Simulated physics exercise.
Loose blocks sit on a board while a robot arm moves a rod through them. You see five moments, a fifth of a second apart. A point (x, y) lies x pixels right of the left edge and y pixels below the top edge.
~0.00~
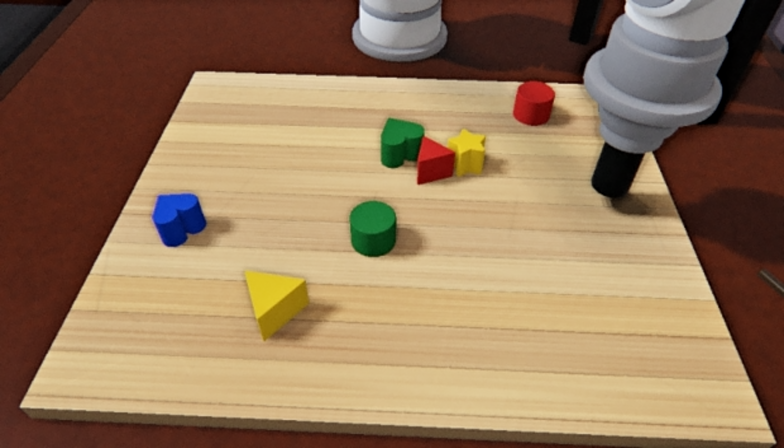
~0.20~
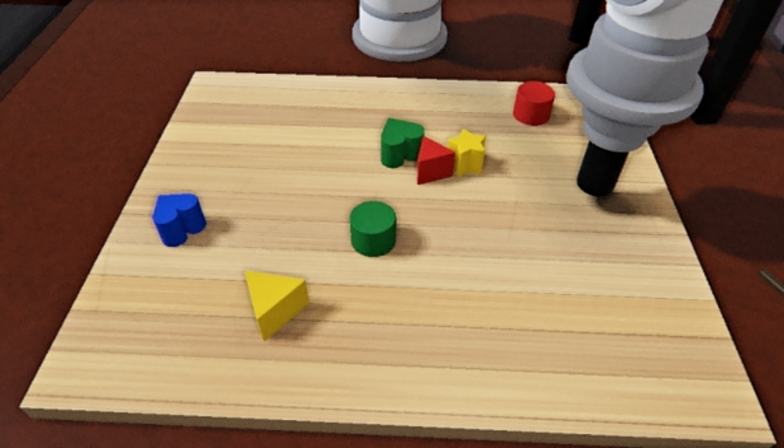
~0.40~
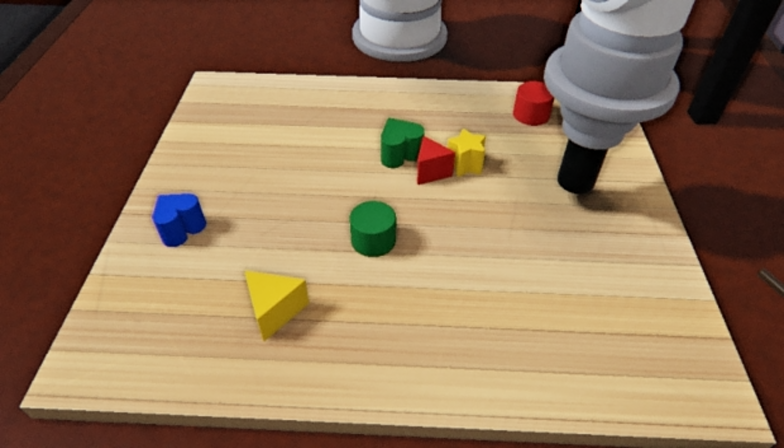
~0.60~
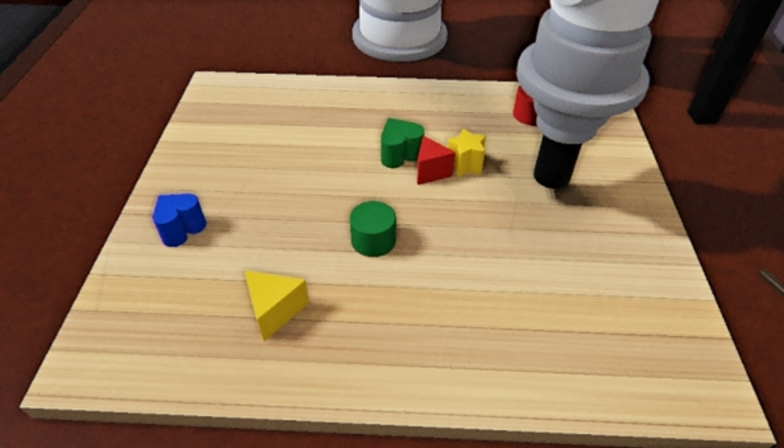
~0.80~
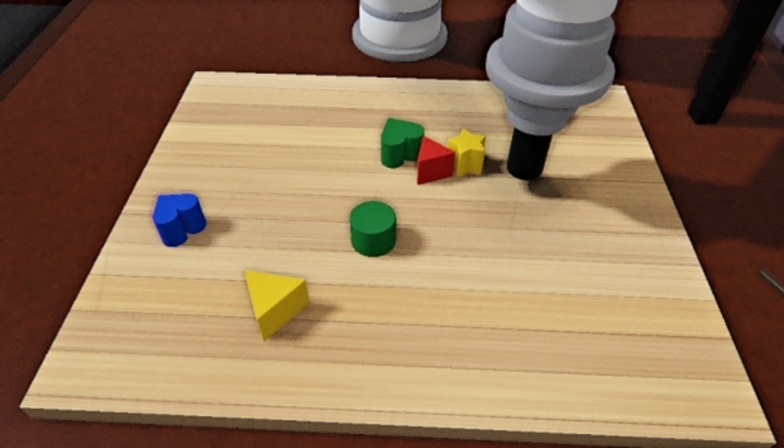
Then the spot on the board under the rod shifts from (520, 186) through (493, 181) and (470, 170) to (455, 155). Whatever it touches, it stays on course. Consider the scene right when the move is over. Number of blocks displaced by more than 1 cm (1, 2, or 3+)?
There will be one block displaced.
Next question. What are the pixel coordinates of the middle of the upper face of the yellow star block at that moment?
At pixel (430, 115).
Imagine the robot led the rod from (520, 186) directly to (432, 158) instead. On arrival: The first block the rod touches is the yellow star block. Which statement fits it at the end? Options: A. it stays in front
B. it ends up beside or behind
The correct letter is A.
What follows on the original path. Halfway along, rod (482, 161); yellow star block (455, 134).
At the end, rod (457, 139); green heart-shaped block (398, 130); red triangular block in place; yellow star block (430, 115).
